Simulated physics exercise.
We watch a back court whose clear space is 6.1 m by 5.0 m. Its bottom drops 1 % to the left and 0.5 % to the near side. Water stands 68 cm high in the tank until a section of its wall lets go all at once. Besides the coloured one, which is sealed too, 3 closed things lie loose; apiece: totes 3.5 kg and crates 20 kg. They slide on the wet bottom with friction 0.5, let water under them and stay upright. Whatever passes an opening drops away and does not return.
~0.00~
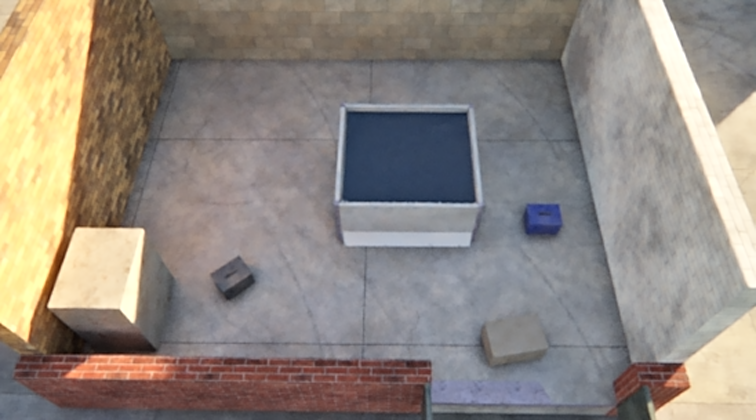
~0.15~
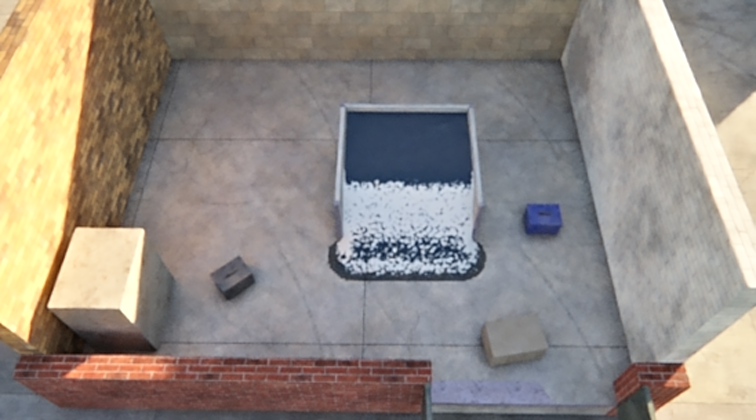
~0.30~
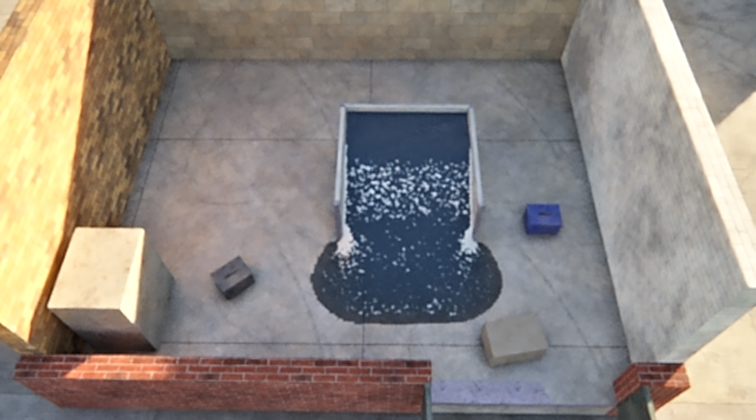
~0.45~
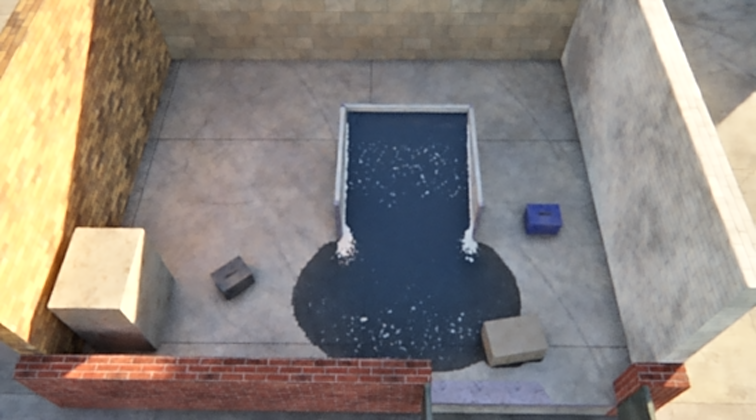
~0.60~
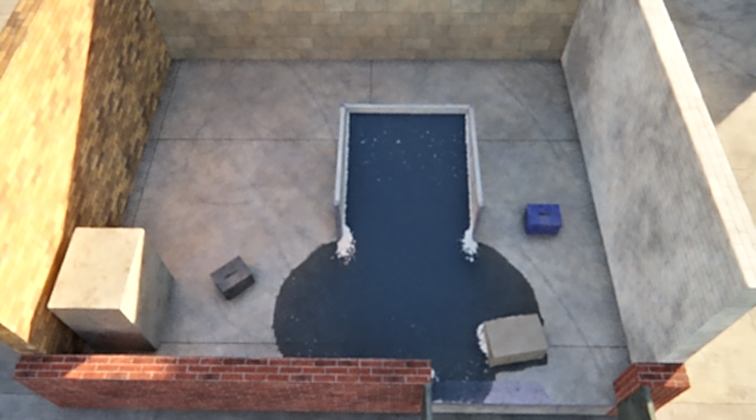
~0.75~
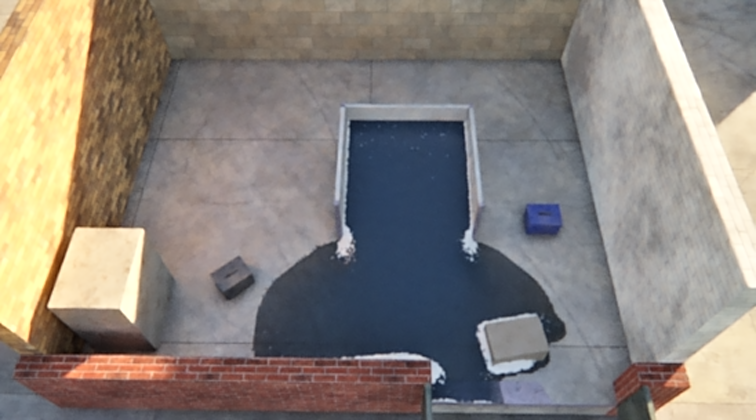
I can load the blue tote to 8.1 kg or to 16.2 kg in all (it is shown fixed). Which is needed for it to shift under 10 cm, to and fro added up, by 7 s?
Verdict: The lower weight is enough.
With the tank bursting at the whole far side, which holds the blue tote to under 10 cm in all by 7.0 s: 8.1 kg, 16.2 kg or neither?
Then neither load is enough.
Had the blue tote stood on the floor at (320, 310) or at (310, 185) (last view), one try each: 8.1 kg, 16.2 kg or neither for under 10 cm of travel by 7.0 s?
In turn: Neither holds; the smaller is enough.
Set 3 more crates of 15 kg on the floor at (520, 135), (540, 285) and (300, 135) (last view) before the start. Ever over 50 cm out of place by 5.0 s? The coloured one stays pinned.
In turn: Under, under, under.
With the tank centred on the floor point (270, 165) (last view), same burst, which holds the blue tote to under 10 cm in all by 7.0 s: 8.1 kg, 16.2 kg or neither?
Then only the larger load is enough.
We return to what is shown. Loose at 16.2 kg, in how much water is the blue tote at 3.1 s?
Roughly 0 cm.
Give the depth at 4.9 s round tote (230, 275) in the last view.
About 2 cm.
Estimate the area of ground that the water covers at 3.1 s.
Some 17 m2.
After 1.4 s the blue tote would be 0 cm from its start with 8.1 kg and 0 cm from its start with 16.2 kg; 0 cm of water round it then.
After 3.1 s the blue tote would be 0 cm from its start with 8.1 kg and 0 cm from its start with 16.2 kg; 0 cm of water round it then.
After 4.9 s the blue tote would be 0 cm from its start with 8.1 kg and 0 cm from its start with 16.2 kg; 2 cm of water round it then.
After 7.0 s the blue tote would be 0 cm from its start with 8.1 kg and 0 cm from its start with 16.2 kg; 1 cm of water round it then.
